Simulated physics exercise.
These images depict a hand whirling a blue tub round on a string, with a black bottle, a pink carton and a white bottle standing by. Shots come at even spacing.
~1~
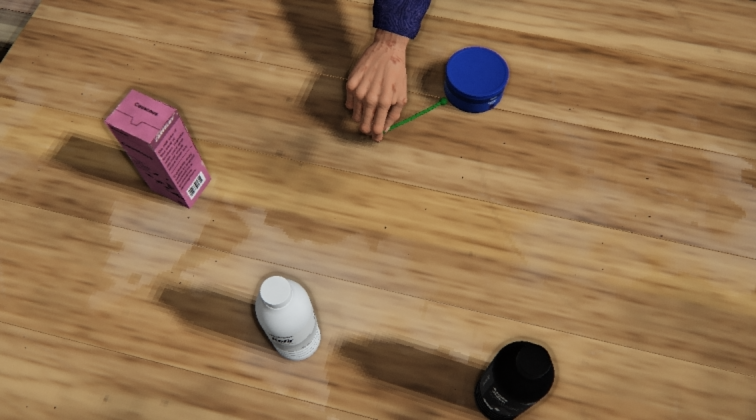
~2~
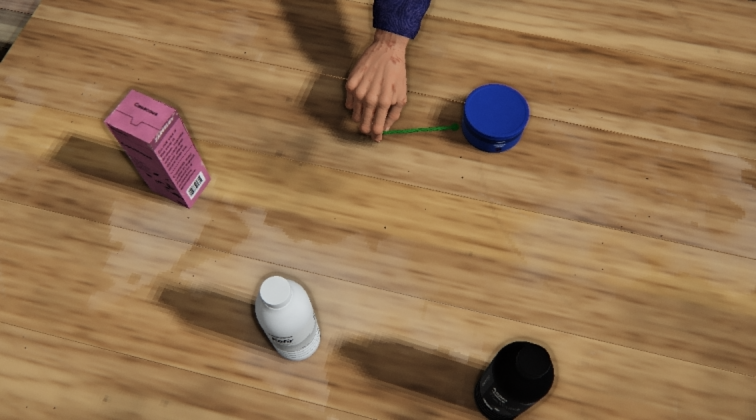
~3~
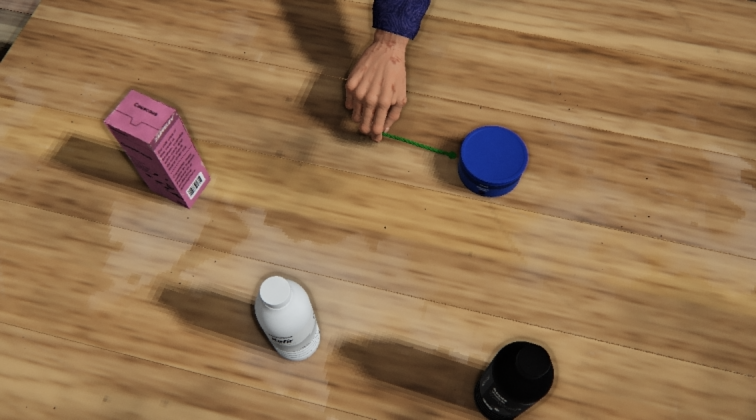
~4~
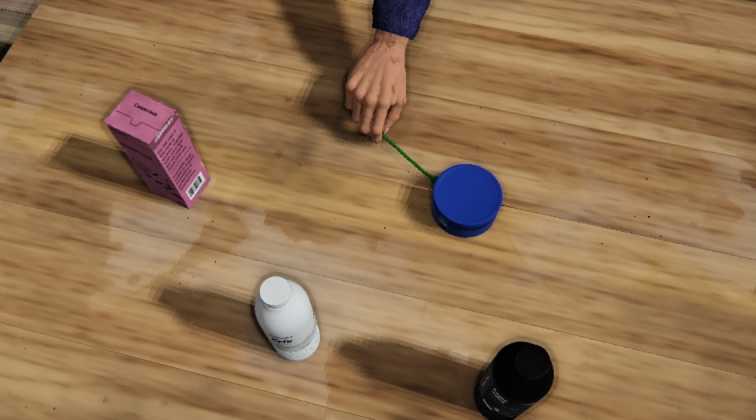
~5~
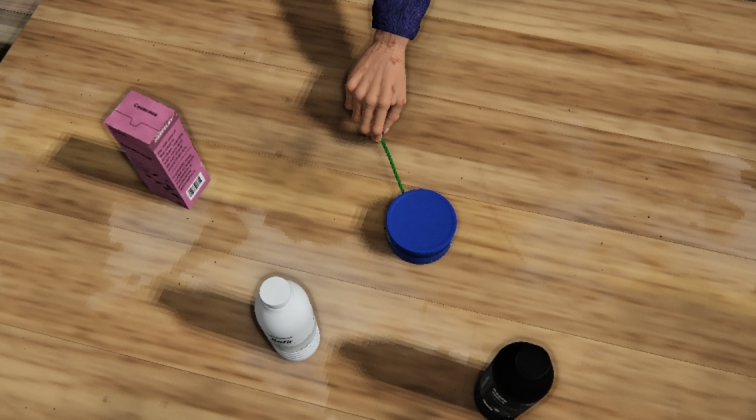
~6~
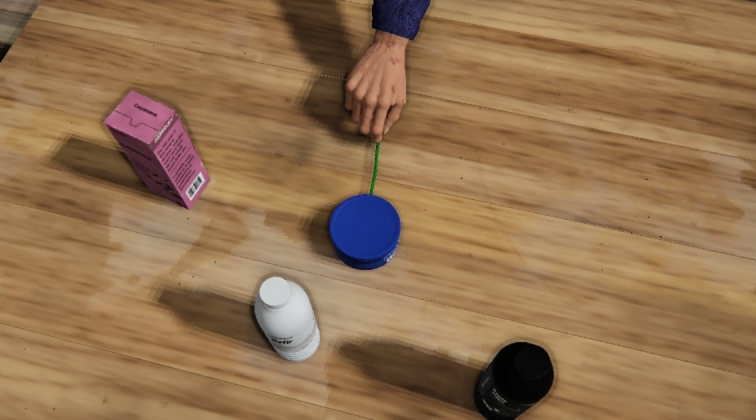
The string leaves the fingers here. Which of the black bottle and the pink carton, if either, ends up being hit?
Here is how it goes: The black bottle is left alone; the pink carton is struck by it.
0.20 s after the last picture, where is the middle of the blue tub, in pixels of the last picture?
About (172, 190).
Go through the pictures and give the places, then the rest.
The first picture shows blue tub (477, 71); black bottle (535, 360); pink carton (140, 115); white bottle (275, 290).
The second picture shows blue tub (497, 110).
The third picture shows blue tub (494, 153).
The fourth picture shows blue tub (468, 194).
The fifth picture shows blue tub (422, 220).
The sixth picture shows blue tub (365, 226); black bottle (534, 361); pink carton (140, 116); white bottle (275, 291); going round clockwise.
Then, 0.08 s after the last picture, tub near (262, 208).
Then, 0.20 s after the last picture, tub near (172, 190); pink carton pushed aside.
At rest, tub near (94, 190); pink carton knocked over. The black bottle stays untouched and the pink carton gets hit.
